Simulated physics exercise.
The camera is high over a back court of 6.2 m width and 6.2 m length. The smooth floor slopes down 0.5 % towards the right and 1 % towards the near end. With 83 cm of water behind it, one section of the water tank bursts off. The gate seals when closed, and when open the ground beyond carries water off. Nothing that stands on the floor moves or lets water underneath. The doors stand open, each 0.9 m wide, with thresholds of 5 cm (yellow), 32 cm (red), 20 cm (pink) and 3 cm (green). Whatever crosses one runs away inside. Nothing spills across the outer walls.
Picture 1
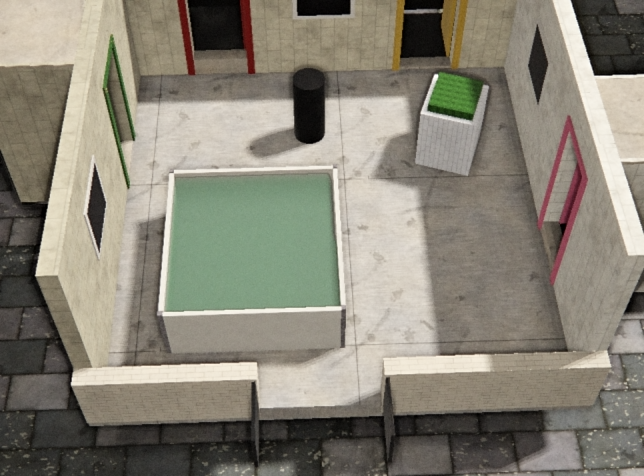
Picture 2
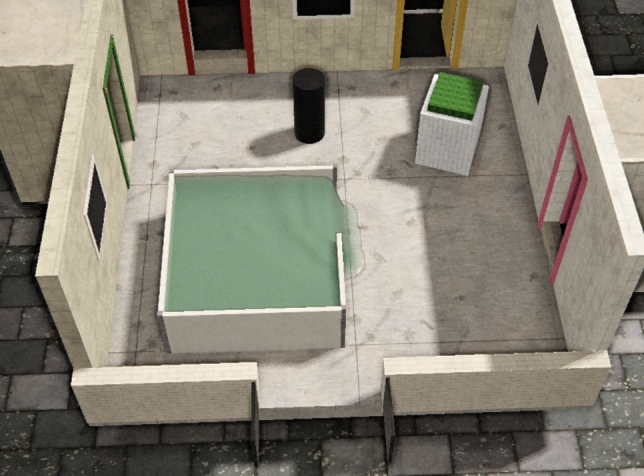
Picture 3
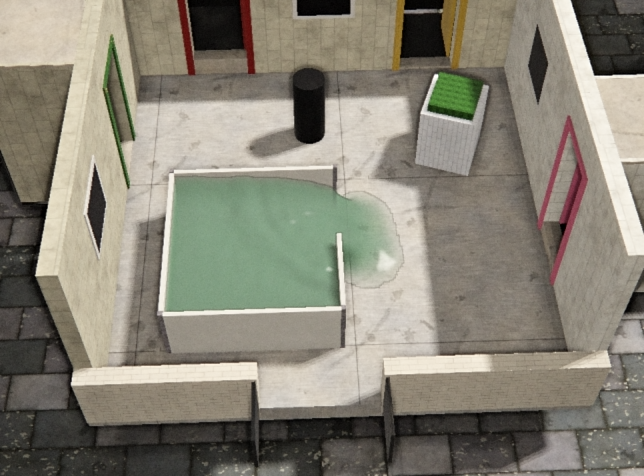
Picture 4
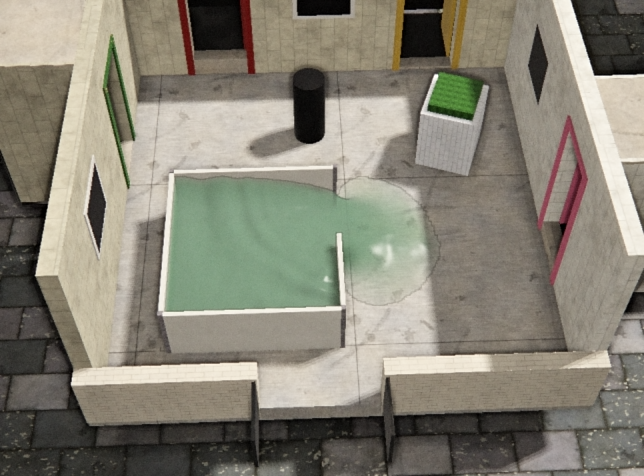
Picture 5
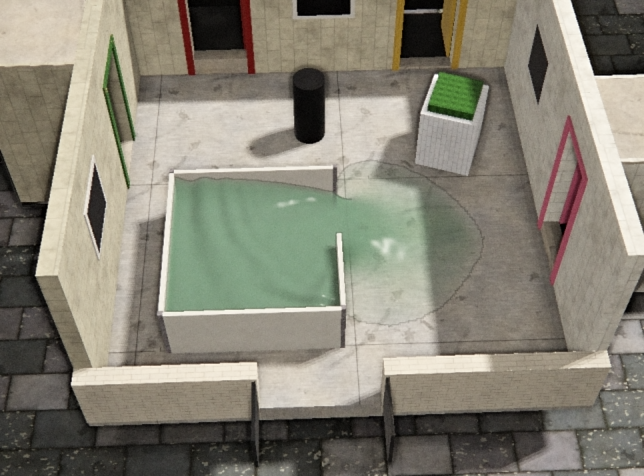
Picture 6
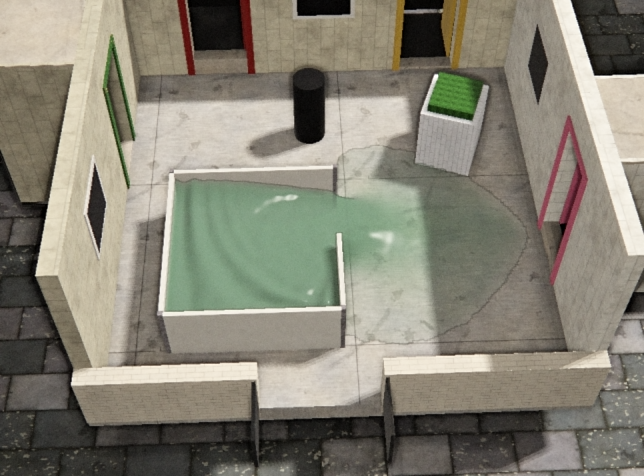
The footage shows a walled court with a square tank of green water; a section of the tank's right side gives way, and water pours through the gap, spreading rightward across the floor in a widening, thinning sheet.
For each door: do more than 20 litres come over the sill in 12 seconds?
Door by door: At the yellow door it exceeds the limit; at the red door it keeps below the limit; at the pink door it goes over the limit; at the green door it passes the limit.
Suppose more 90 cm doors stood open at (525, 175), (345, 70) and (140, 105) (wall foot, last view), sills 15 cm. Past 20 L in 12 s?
In that order: Above, below, under.
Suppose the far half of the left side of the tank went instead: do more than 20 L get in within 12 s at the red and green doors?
Then: Red not over, green above.
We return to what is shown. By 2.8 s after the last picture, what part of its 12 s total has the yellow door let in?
Some 45 per cent by then.
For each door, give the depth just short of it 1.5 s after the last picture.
Depths in cm: Yellow 9, red 0, pink 41, green 0.
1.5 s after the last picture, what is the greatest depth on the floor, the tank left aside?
About 51 cm.
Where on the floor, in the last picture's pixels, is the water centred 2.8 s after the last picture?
Around (366, 250).
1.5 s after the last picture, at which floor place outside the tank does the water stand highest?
Near (526, 195).
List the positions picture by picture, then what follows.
In the first picture, the water tank at (253, 240) is whole and still, 83 cm deep.
In the second picture, the front is at (339, 203), 0.7 m from the gap at (334, 226); 0.3 m2 of floor is under water; 83 cm left at the back of the water tank.
In the third picture, the front is at (396, 262), 1.0 m from the gap at (334, 229); 1.2 m2 of floor is under water; 83 cm left at the back of the water tank.
In the fourth picture, the front is at (433, 258), 1.5 m from the gap at (334, 229); 2.5 m2 of floor is under water; 83 cm left at the back of the water tank.
In the fifth picture, water pours out at (334, 230) and has run 2.1 m, to (476, 247); typically 7 cm deep outside, 81 cm at the water tank's back.
In the sixth picture, water pours out at (334, 230) and has run 2.8 m, to (516, 223); typically 6 cm deep outside, 73 cm at the water tank's back.
Then, 0.7 s after the last picture water covers 35 % of the floor and is deepest (50 cm) near (341, 228); yellow door not reached, red door not reached, pink door 38 cm at the sill, 35 L in, green door not reached.
Then, 1.5 s after the last picture water covers 45 % of the floor and is deepest (51 cm) near (526, 195); yellow door 9 cm at the sill, 7 L in, red door not reached, pink door 41 cm at the sill, 117 L in, green door not reached.
Then, 2.8 s after the last picture water covers 55 % of the floor and is deepest (42 cm) near (564, 370); yellow door 18 cm at the sill, 105 L in, red door not reached, pink door 28 cm at the sill, 212 L in, green door not reached.
Then, 6.3 s after the last picture water covers 90 % of the floor and is deepest (24 cm) near (553, 382); yellow door 10 cm at the sill, 185 L in, red door 4 cm at the sill, 0 L in, pink door 18 cm at the sill, 243 L in, green door 7 cm at the sill, 5 L in.
Then, 11.3 s after the last picture water covers 100 % of the floor and is deepest (16 cm) near (553, 382); yellow door 9 cm at the sill, 242 L in, red door 11 cm at the sill, 0 L in, pink door 13 cm at the sill, 243 L in, green door 8 cm at the sill, 91 L in.
